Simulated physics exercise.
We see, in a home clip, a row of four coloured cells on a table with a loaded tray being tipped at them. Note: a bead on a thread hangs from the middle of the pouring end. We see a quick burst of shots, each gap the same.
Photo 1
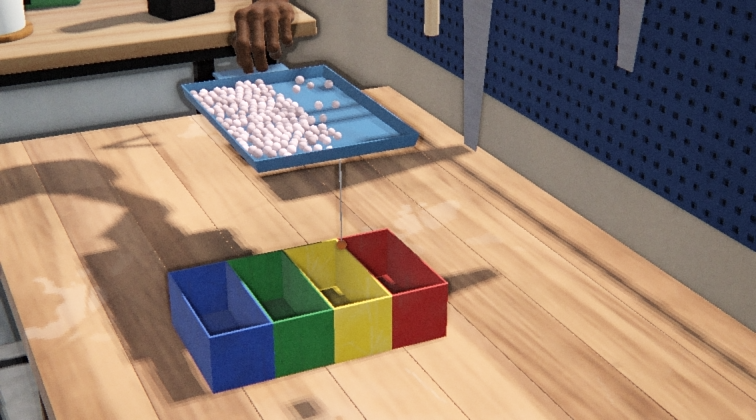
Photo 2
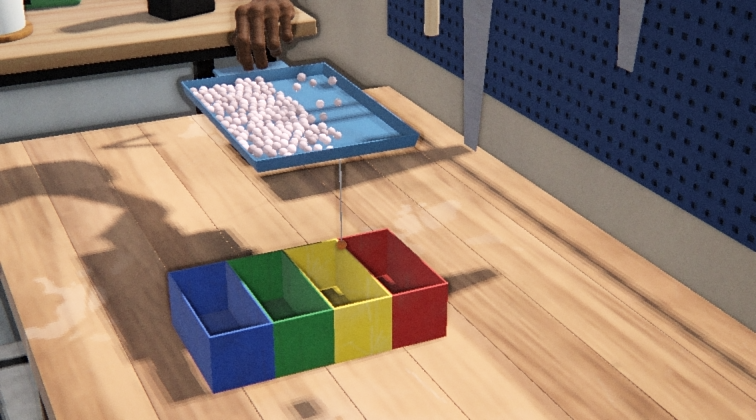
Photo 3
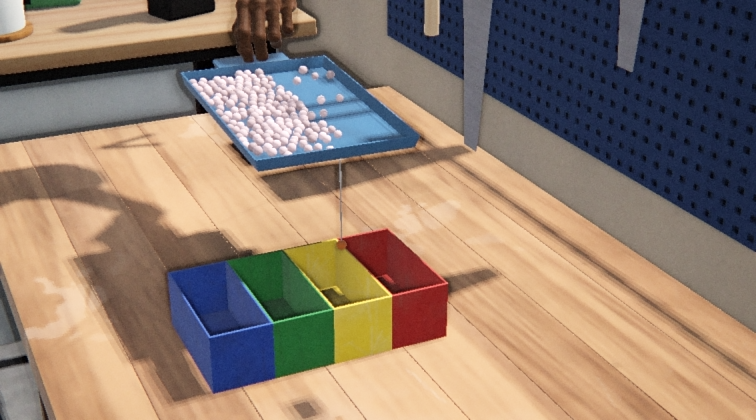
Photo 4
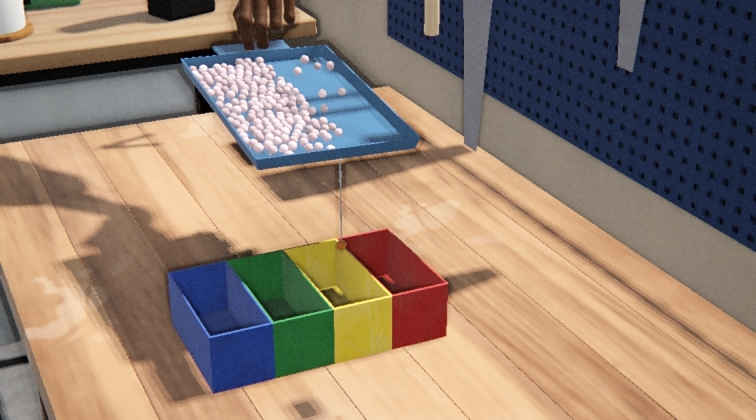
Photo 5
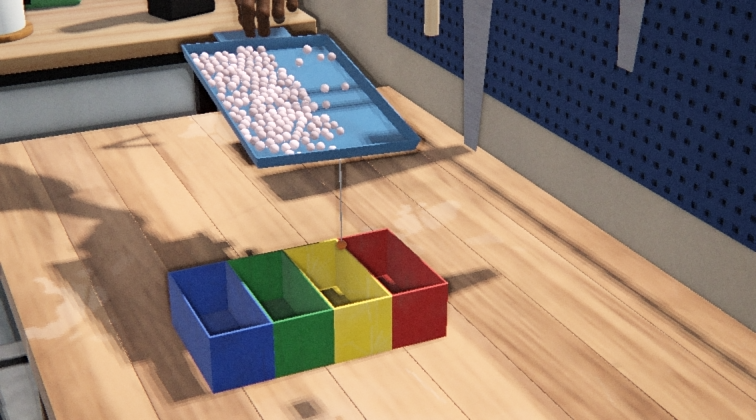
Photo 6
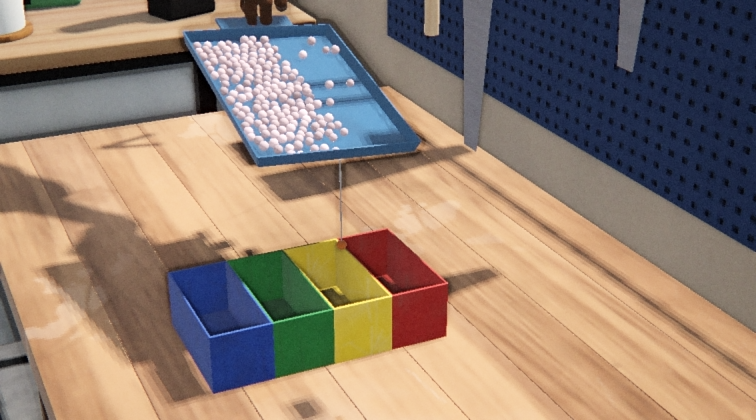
Hand raising the back of a blue tray of pale pink beads, tilting it above blue, green, yellow and red compartments.
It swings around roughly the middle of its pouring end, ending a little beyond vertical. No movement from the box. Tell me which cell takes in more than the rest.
I would say the red cell.
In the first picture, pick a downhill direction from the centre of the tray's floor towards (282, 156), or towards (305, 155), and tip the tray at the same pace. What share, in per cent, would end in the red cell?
First case: 0 %; second case: 0 %.
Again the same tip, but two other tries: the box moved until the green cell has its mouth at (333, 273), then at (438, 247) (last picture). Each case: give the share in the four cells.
90 and 90 in a hundred, in turn.
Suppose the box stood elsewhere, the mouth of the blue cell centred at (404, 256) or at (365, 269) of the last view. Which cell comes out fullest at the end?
First: That blue cell. Second: The green one.
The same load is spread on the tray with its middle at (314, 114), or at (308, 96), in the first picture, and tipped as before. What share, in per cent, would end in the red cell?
First case: Close to 40 %; second case: Close to 40 %.
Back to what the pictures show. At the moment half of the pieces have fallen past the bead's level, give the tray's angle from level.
That would be about 80 degrees from level.
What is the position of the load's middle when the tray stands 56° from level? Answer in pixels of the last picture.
Centre estimate: (377, 147).
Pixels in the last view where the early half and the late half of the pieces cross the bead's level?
Starting near (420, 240), moving on to near (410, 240).
Shortly afterwards, tray tipped steeply; near two thirds on the tray; a little in the red cell; only a few in the yellow cell; near a quarter falling or outside the box.
Next, tray tipped right over; a little on the tray; near a third in the red cell; a little in the yellow cell; only a few in the green cell; near half falling or outside the box.
Some moments later, tray tipped past a quarter turn; near a third in the red cell; a little in the yellow cell; only a few in the green cell; near half falling or outside the box.
In the end, tray tipped past a quarter turn; near a third in the red cell; a little in the yellow cell; only a few in the green cell; none at all in the blue cell; near half outside the box.
